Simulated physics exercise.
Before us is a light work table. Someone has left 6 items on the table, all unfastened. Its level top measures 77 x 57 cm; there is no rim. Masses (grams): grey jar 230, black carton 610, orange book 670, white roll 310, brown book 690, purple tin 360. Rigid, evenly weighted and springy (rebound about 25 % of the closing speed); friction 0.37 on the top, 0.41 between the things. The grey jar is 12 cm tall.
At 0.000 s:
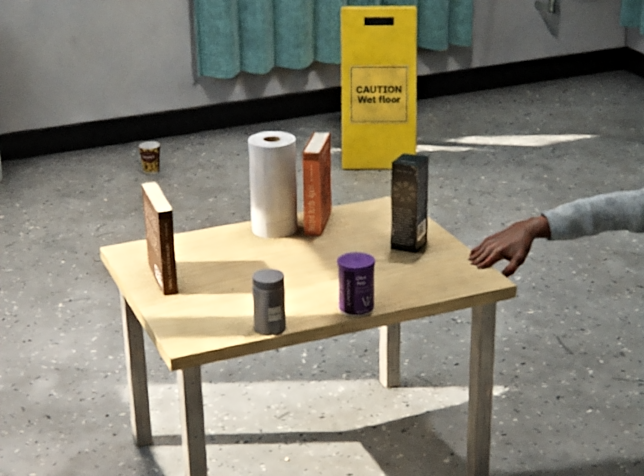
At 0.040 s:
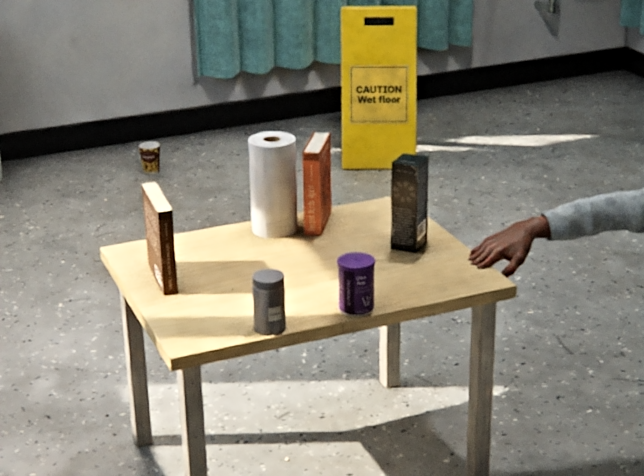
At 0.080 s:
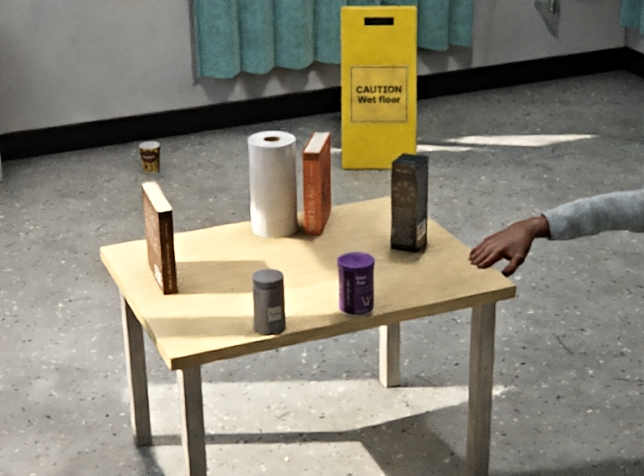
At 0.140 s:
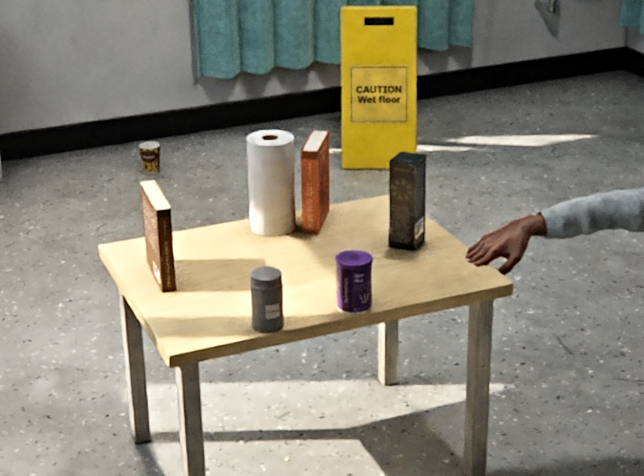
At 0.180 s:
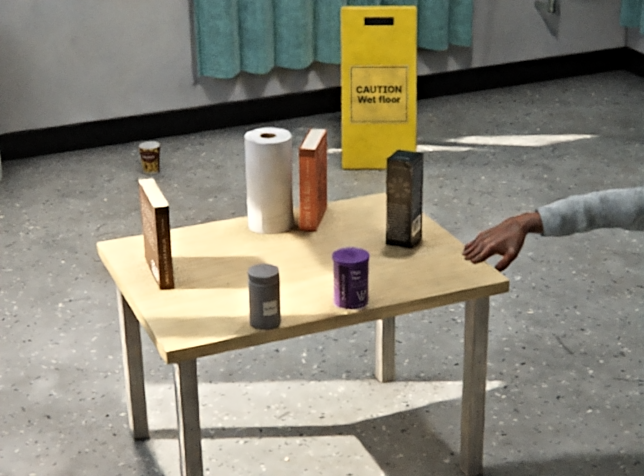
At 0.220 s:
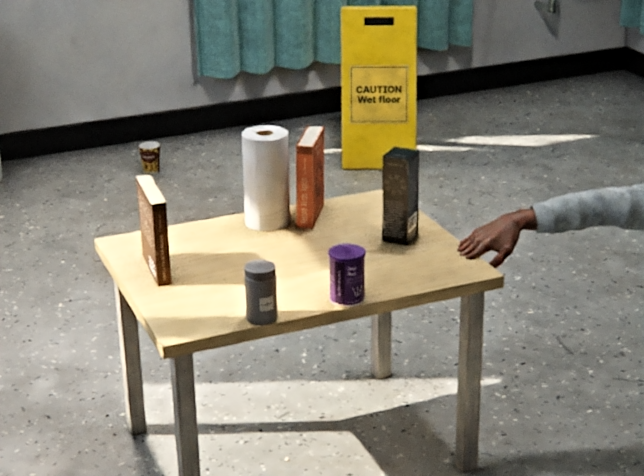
The video shows a hand resting at the right edge of a light table holding six upright items, including a white roll and a purple tin; after staying still, the table shifts slightly left with the items on it.
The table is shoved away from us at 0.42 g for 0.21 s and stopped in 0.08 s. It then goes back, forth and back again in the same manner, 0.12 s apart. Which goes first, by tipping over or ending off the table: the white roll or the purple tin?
The first of the two, the white roll.
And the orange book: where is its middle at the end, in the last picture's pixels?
At about (370, 442).
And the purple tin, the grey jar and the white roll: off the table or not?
The purple tin is still on the table; the grey jar is still on the table; the white roll ends off the table.
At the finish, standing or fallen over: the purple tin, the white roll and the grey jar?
The purple tin keeps standing; the white roll falls over; the grey jar is still upright.
By 0.82 s, white roll now off the table; purple tin 3 cm from its spot near (351, 279); orange book on its side.
By 1.42 s, table shifted 10 cm; orange book now off the table; purple tin 6 cm from its spot near (326, 255); black carton 6 cm from its spot.
When it is over (2.3 s), off the table, orange book and white roll; the other 4 within 5 cm of the start. End places, in pixels of the last picture, purple tin near (351, 280). White roll went at 0.60 s; purple tin was never lost.
